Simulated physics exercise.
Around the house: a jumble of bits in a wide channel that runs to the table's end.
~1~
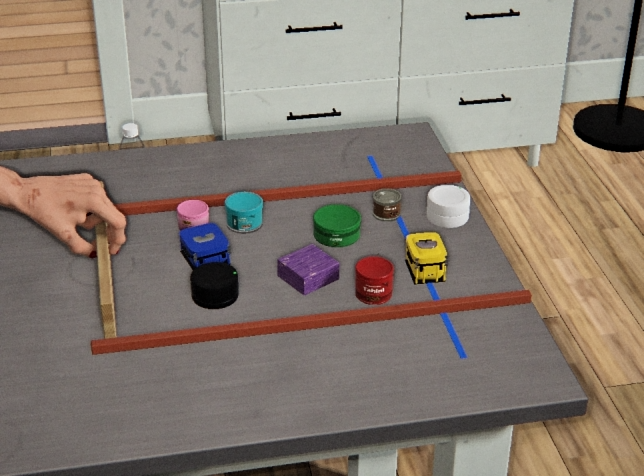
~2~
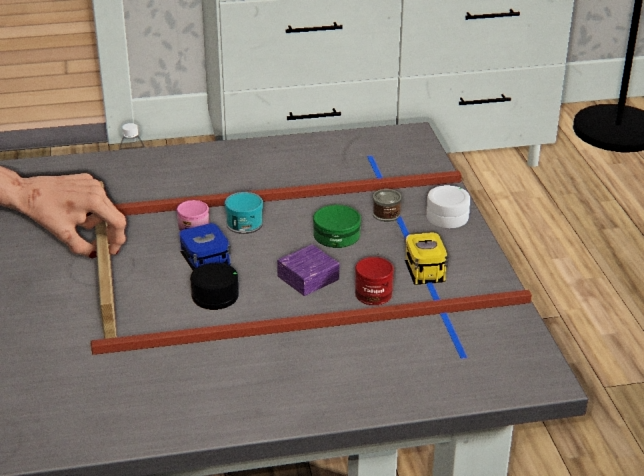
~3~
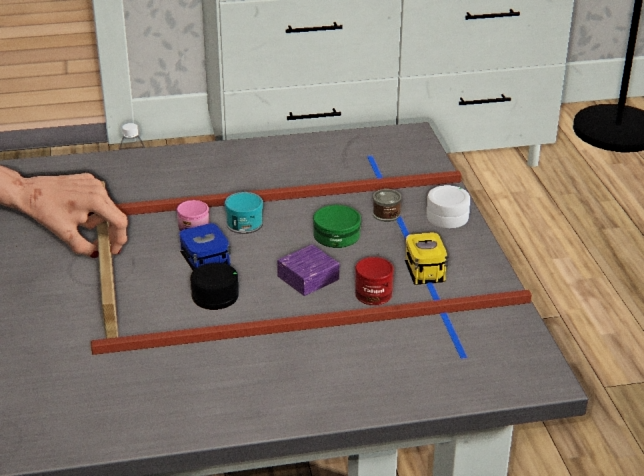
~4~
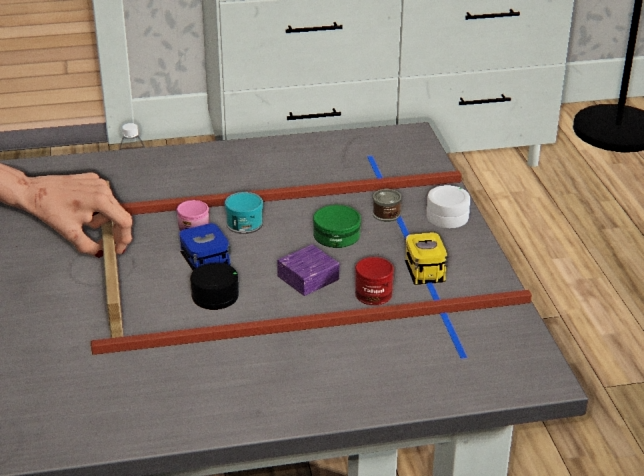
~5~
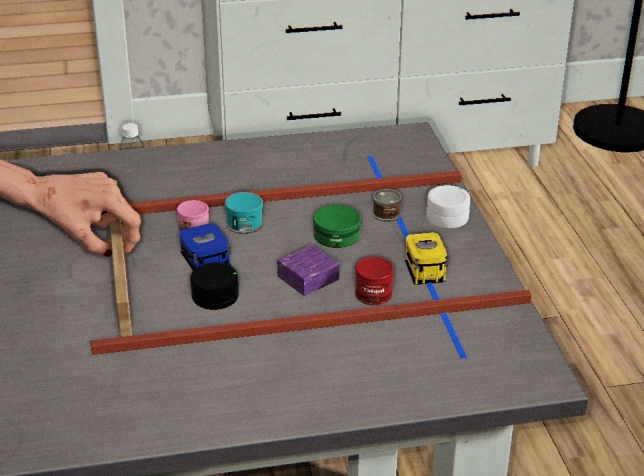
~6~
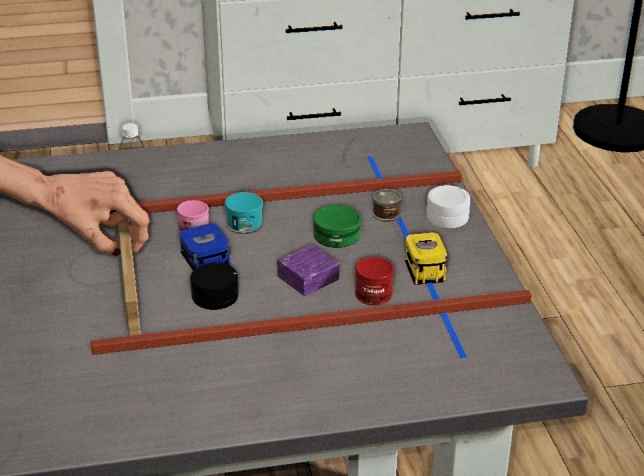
A hand slides a wooden board slightly right along the channel toward colourful, unmoving containers.
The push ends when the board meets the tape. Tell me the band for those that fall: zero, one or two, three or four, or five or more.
The number that fall off is one or two.
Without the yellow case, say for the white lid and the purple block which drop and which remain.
The white lid goes over; the purple block survives.
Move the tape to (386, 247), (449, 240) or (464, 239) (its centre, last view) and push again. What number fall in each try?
It would be 0, 5 and 6.
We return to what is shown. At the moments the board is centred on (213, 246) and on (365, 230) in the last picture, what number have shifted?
By then 4, and 10.
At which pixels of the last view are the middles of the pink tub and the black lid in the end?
First (403, 187), then (444, 257).
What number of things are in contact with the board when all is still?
It touches 4.
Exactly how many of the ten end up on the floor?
The count is 1.
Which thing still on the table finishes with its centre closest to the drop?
The brown tin.
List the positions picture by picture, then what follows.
The first frame shows white lid (448, 207); yellow case (426, 258); brown tin (387, 205); board (104, 257); tape (411, 244).
The second frame shows yellow case (426, 258); black lid (215, 286).
The third frame shows brown tin (387, 205); turquoise pot (244, 213).
The fourth frame shows white lid (448, 207); purple block (308, 270).
The fifth frame shows yellow case (426, 258); pink tub (193, 218).
The sixth frame shows white lid (448, 207); yellow case (426, 258); brown tin (387, 205); board (127, 255); tape (411, 244).
A little later, none off yet; white lid at rest near (448, 207); yellow case at rest near (426, 258); brown tin at rest near (387, 205).
When it is over, the number that fall off is one or two; down, white lid.
